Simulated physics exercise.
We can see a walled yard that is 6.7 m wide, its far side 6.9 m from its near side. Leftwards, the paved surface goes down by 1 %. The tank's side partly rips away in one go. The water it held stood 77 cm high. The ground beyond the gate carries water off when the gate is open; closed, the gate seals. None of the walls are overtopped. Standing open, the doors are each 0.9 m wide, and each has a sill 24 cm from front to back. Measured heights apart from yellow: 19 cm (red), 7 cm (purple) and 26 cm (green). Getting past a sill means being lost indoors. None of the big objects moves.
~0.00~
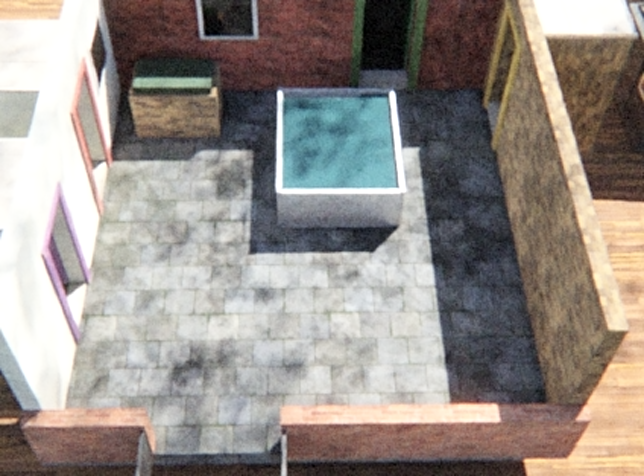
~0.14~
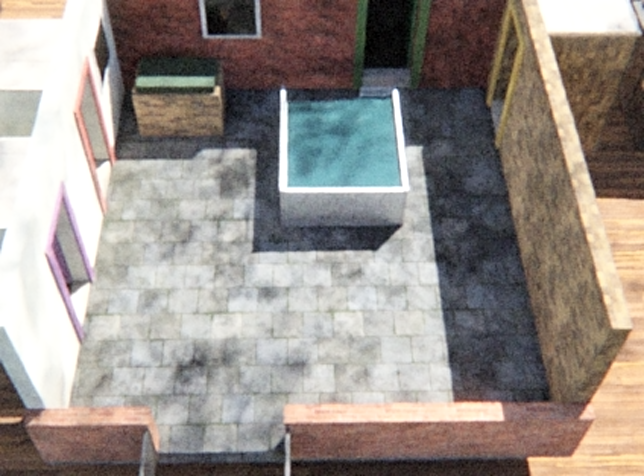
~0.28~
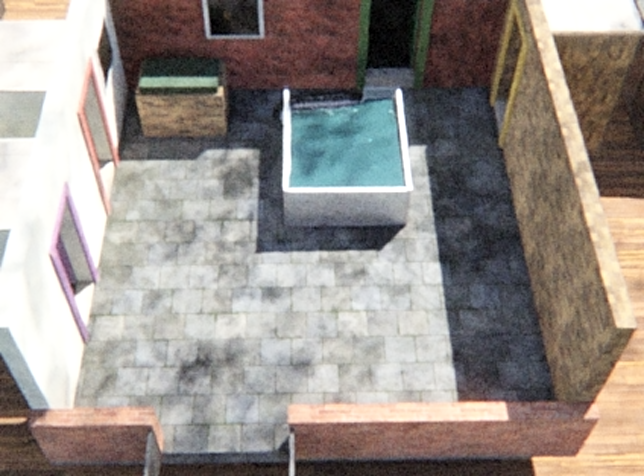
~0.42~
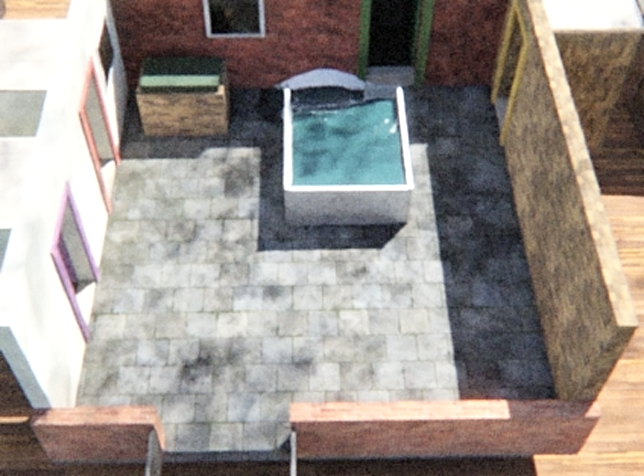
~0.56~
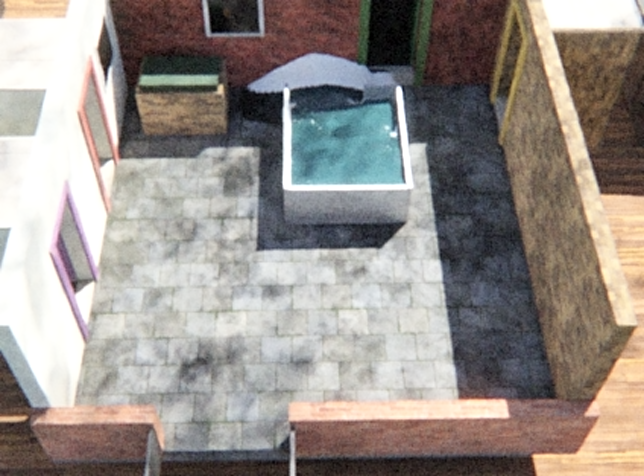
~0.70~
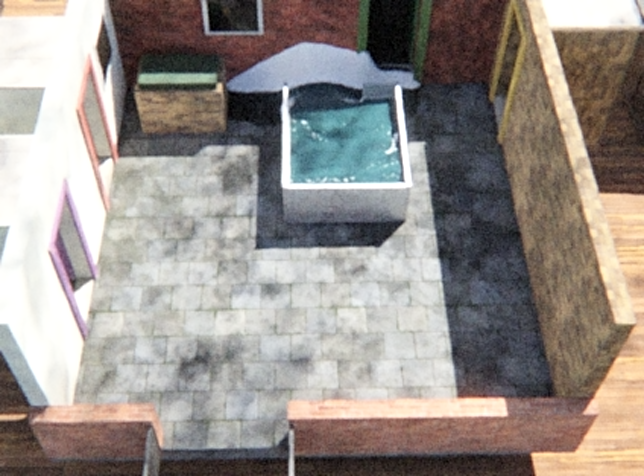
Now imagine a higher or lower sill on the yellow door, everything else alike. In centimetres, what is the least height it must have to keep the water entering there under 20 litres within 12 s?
24 cm.
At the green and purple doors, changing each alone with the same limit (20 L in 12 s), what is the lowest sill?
Roughly 20 cm at green and 7.5 cm at purple.
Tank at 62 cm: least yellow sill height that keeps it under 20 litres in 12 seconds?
18 cm.
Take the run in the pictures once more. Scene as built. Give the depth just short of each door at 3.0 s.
Yellow door 28 cm, red door 11 cm, purple door 2 cm, green door 18 cm.
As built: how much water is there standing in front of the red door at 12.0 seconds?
Some 3.0 centimetres.
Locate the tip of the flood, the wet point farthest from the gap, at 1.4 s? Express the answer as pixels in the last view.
In the last picture, around (128, 89).
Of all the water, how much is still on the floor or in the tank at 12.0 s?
I'd put it at about 78 per cent.
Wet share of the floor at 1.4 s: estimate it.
Some 15 per cent is wet.
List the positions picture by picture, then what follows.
The first picture shows still water, 77 cm deep, in the tank at (338, 141); the yellow door at (501, 83) is dry.
In the second picture, water pours out on the far side and has run 0.3 m, to a hidden place; about 10 cm deep outside, 77 cm at the back.
In the third picture, the front is at a hidden place, 0.8 m from the gap on the far side; 1.1 m2 of floor is wet, 77 cm left at the back.
In the fourth picture, the front is at (273, 89), 1.0 m from the gap on the far side; 1.9 m2 of floor is wet, 77 cm left at the back.
In the fifth picture, the gap is on the far side, the front 1.2 m out at (246, 89); the back of the tank holds 74 cm.
In the sixth picture, the front is at a hidden place, 1.5 m from the gap on the far side; 2.6 m2 of floor is wet, 66 cm left at the back; the yellow door at (507, 77), 3.1 m from the gap, is still 1.6 m from the nearest water.
After 1.4 s water covers 15 % of the floor, deepest (60 cm) near (313, 93); 5 cm at the yellow door, 0 litres in over its 17 cm sill.
After 3.0 s water covers 50 % of the floor, deepest (48 cm) near (128, 89); 28 cm at the yellow door, 54 litres in over its 17 cm sill.
After 12.0 s water covers 100 % of the floor, deepest (11 cm) near (68, 434); 5 cm at the yellow door, 82 litres in over its 17 cm sill.
At the yellow door as built, the water arrived by 1.4 s and peaked near 31 cm at 2.4 s.
With a sill of 20.5 cm, 44 litres would have come in within the 12 s; with 28 cm, 5 litres. So under 20 litres takes about 24 cm.
